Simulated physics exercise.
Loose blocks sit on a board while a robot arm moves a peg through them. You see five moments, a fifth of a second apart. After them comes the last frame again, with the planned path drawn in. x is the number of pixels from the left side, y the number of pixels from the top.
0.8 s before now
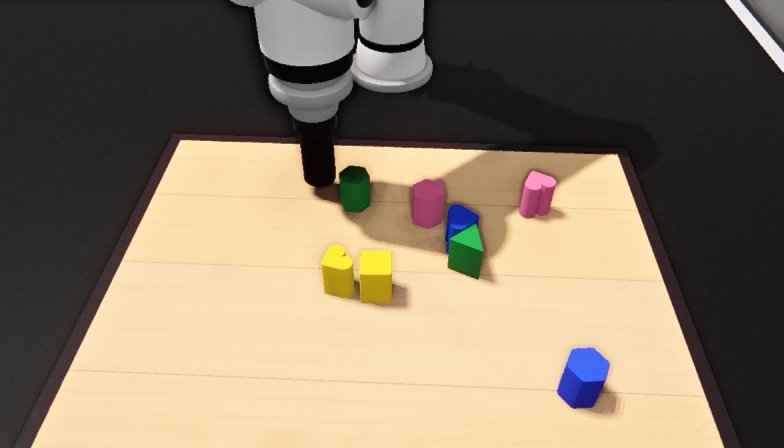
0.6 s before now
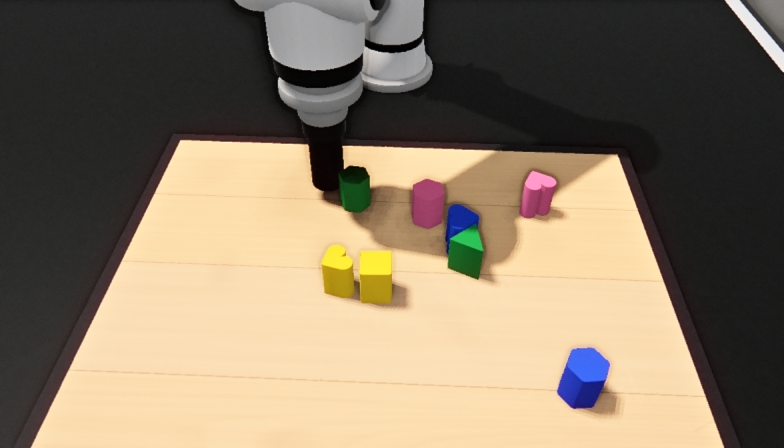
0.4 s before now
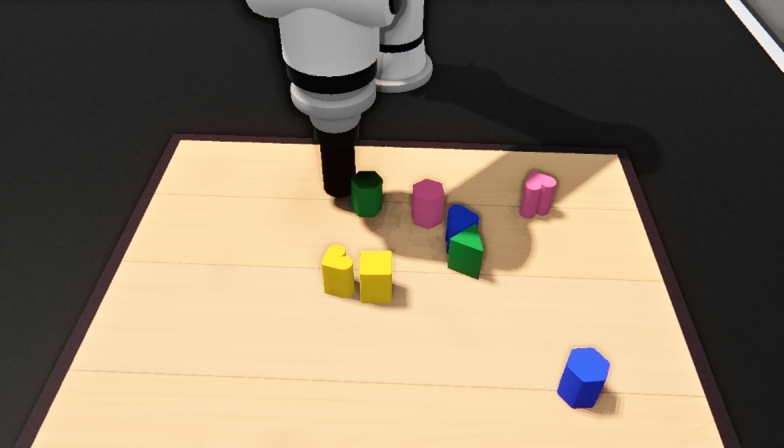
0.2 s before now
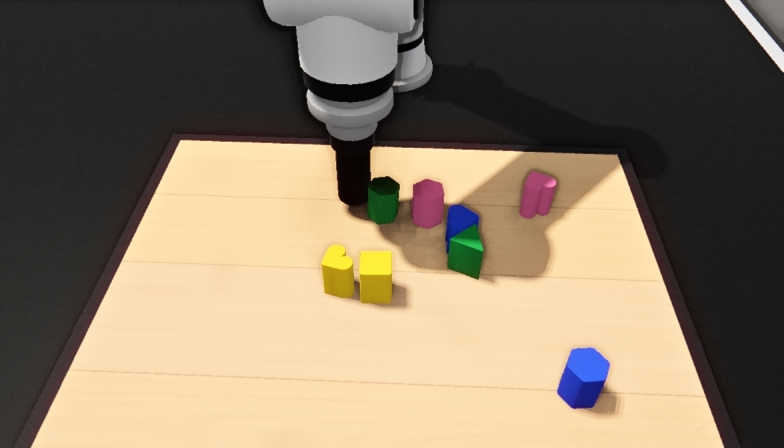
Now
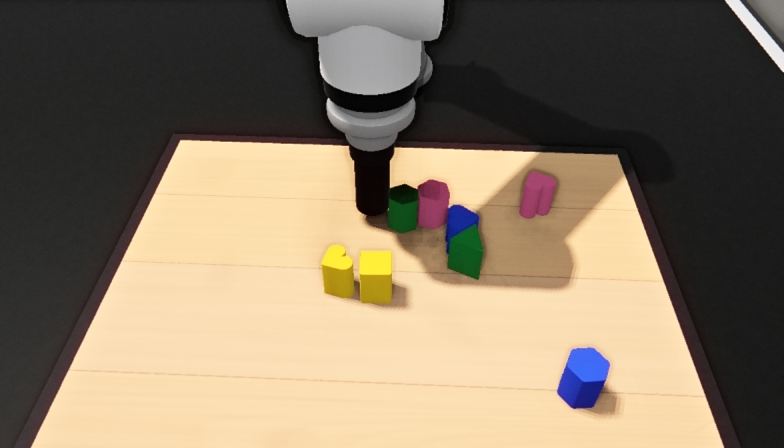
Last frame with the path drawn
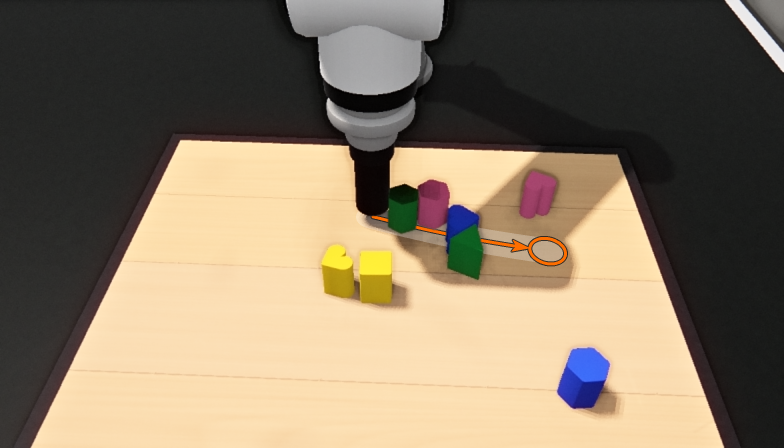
A robot arm's black peg moved a short way right across the board and pushed the dark green block along until it was beside the pink six-sided one, which shifted slightly.
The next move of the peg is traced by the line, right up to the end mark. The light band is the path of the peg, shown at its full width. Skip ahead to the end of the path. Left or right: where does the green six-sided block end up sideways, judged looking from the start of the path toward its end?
Right-hand side.
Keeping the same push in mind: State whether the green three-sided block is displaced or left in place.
From what I can tell, it won't keep its place.
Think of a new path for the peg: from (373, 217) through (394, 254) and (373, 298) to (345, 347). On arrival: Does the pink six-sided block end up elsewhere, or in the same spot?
It will end up elsewhere.
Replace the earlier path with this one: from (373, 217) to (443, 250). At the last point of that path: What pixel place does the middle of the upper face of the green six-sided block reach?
At roughly (480, 217).
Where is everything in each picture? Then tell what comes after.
In the first frame, lower end of the peg (320, 177), tops of blocks, green six-sided block (354, 174), pink six-sided block (429, 189), blue heart (462, 216), green three-sided block (470, 237).
In the second frame, peg (329, 182), blocks as before.
In the third frame, peg (340, 187), green six-sided block (367, 179).
In the fourth frame, peg (355, 195), green six-sided block (383, 186).
In the fifth frame, peg (373, 205), green six-sided block (404, 194), pink six-sided block (434, 189), blue heart (462, 216), green three-sided block (470, 237).
The drawn path runs from (373, 217) by way of (457, 236) to (548, 251).
What follows on the original path. One third of the way, peg (429, 218); green six-sided block (461, 211), turned 15° clockwise; pink six-sided block (462, 189), turned 60° anticlockwise; blue heart (486, 221), turned 25° clockwise; green three-sided block (478, 240), turned 40° clockwise.
Two thirds of the way, peg (489, 230); green six-sided block (521, 227), turned 35° clockwise; pink six-sided block (479, 188); blue heart (541, 243), turned 50° clockwise; green three-sided block (481, 242), turned 60° clockwise.
At the end, peg (551, 239); green six-sided block (580, 244), turned 85° clockwise; pink six-sided block (479, 188), turned 125° anticlockwise; blue heart (571, 262), turned 120° clockwise; green three-sided block (481, 242), turned 60° clockwise.
